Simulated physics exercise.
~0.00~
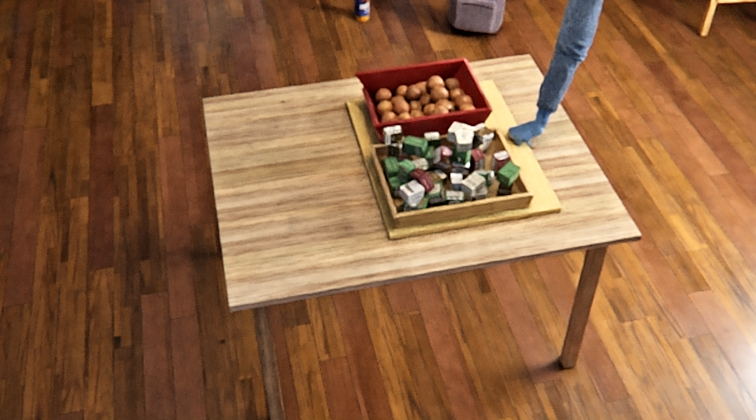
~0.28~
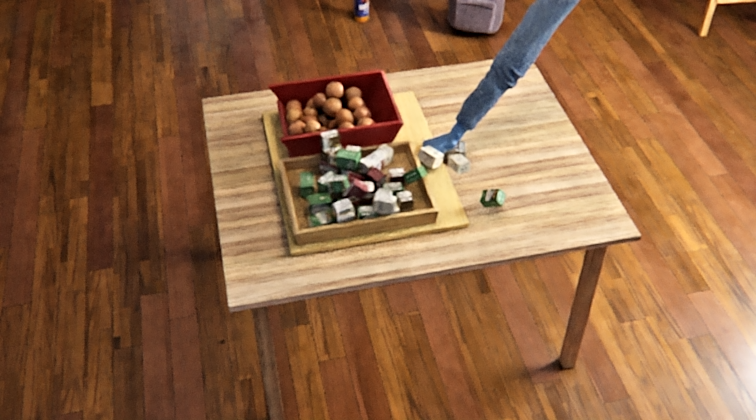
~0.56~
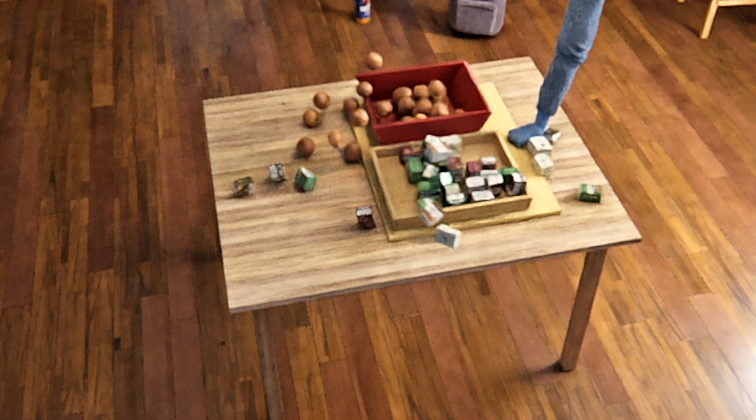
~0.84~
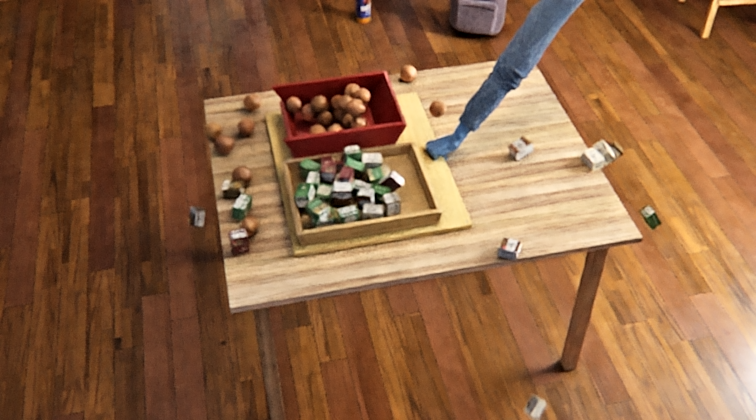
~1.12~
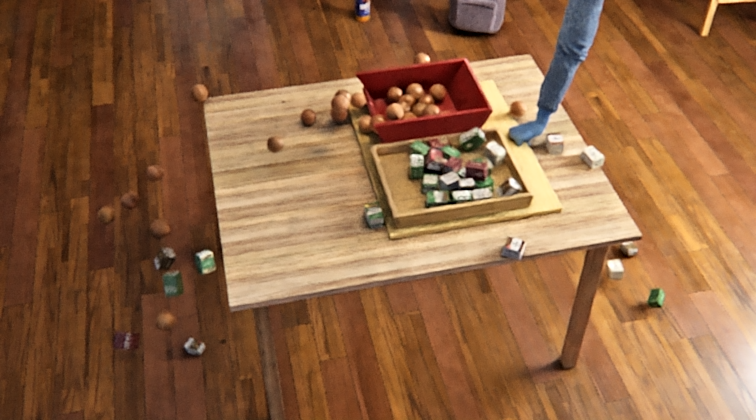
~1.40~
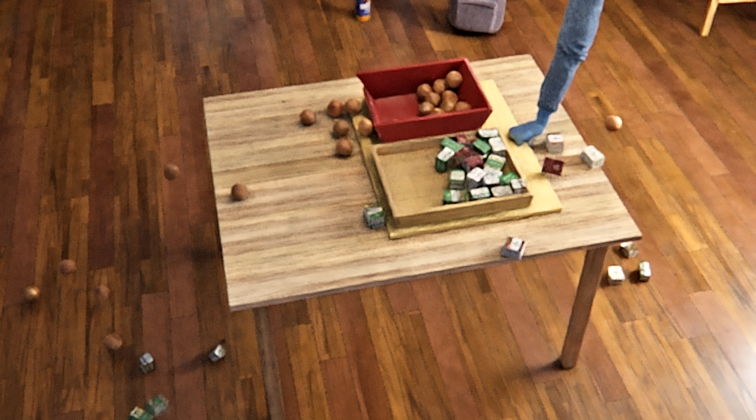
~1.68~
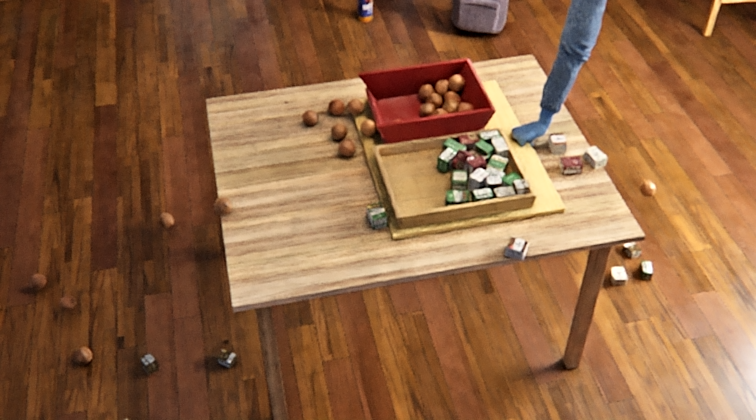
The video shows a hand pushing and pulling a board holding a red crate of onions and a wooden crate of small cartons left and right across a table, spilling many onto the tabletop and floor, until the board stops with both crates still partly filled.
